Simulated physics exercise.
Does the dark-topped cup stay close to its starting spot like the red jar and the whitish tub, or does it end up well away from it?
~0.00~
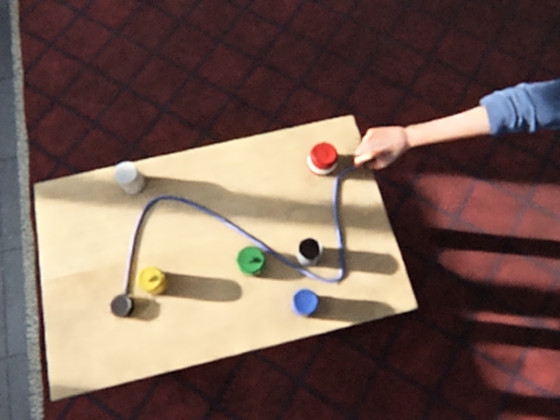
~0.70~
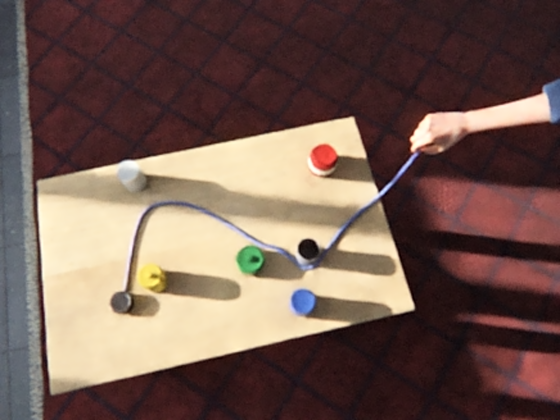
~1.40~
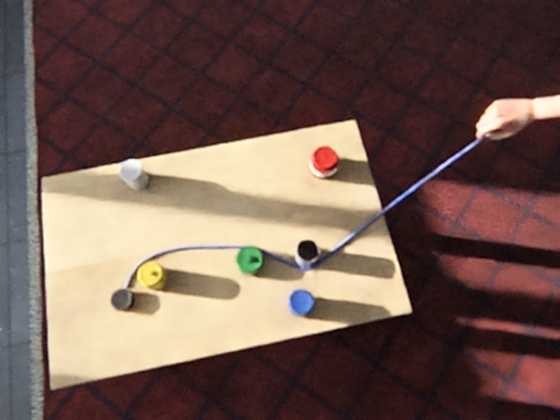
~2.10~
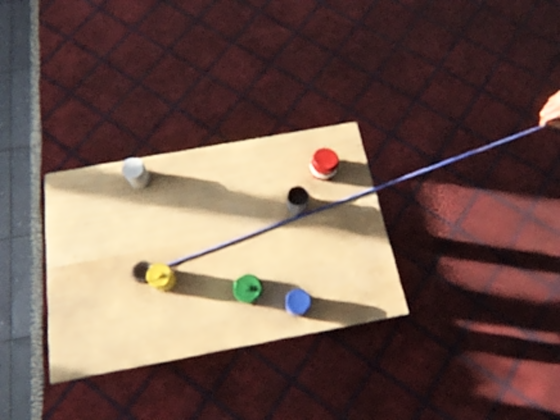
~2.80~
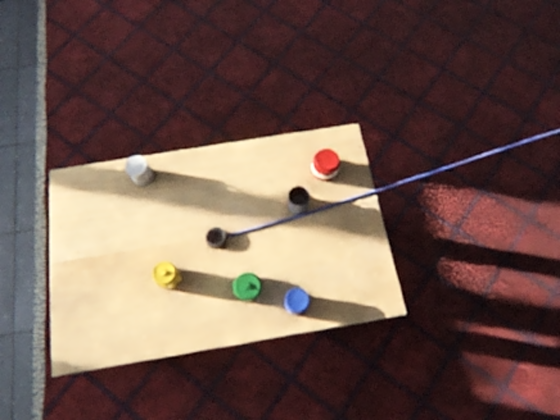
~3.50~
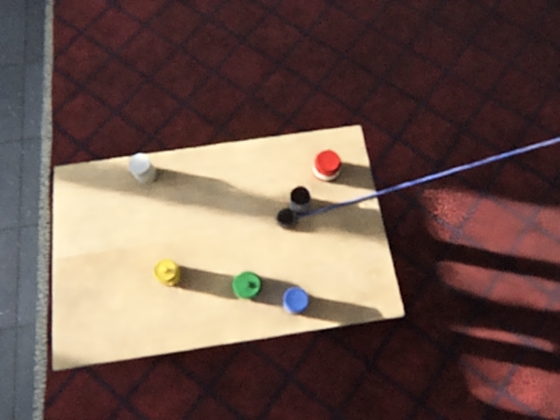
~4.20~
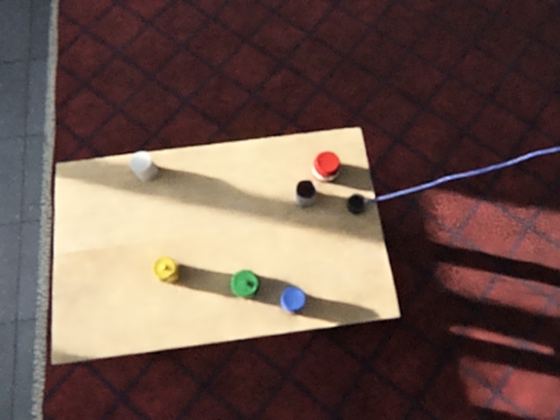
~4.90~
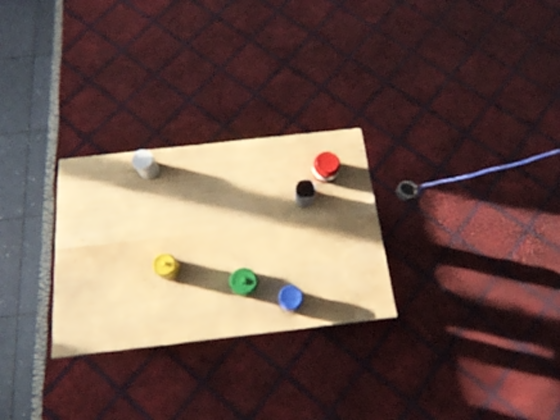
The dark-topped cup ends up well away from its starting spot, still upright on the tabletop, while the red jar and the whitish tub hardly move.
